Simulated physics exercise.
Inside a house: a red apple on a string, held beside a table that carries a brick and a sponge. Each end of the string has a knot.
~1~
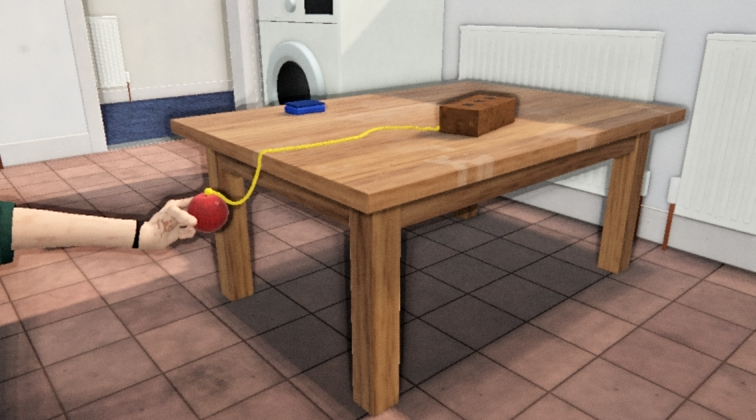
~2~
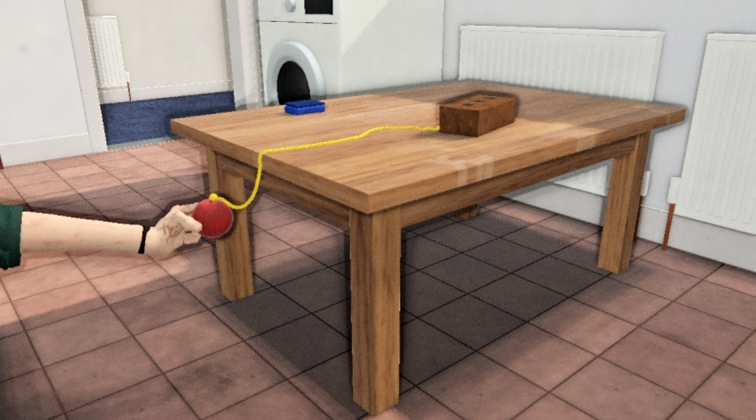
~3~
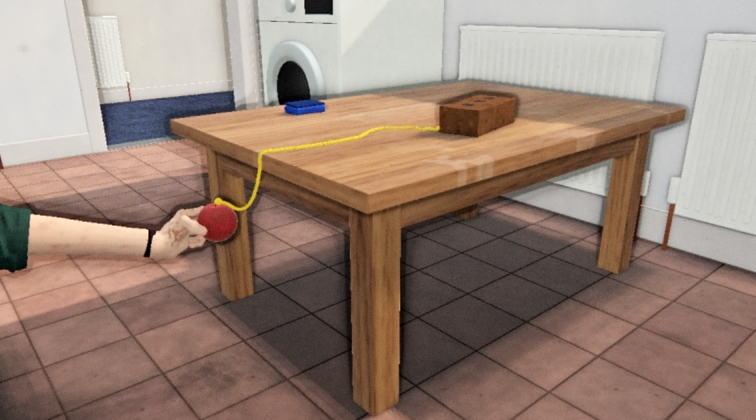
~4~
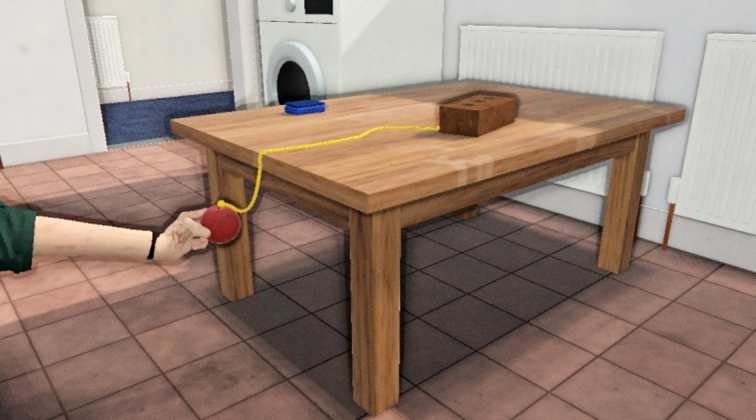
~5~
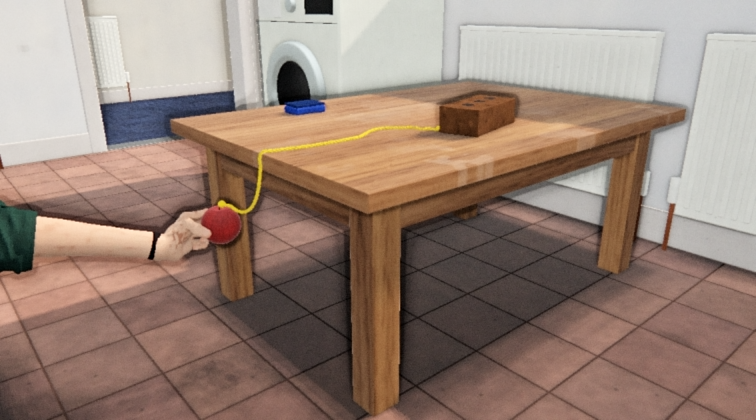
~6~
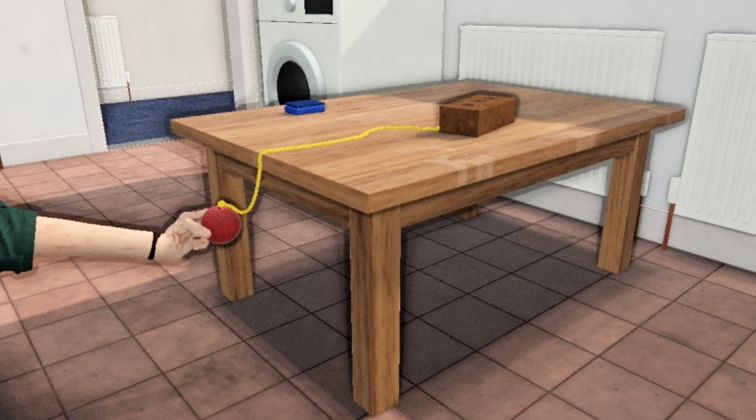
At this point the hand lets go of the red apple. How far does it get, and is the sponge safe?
So the red apple is left hanging while the sponge holds its position.
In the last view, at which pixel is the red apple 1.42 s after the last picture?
At that time it is at about pixel (295, 293).
Then, 0.56 s after the last picture, apple below the edge near (315, 258); brick unmoved; sponge unmoved.
Then, 1.42 s after the last picture, apple below the edge near (295, 293); brick unmoved; sponge unmoved.
At rest, apple below the edge near (321, 274); brick unmoved; sponge unmoved. The red apple swings from the edge and the sponge stays on top.
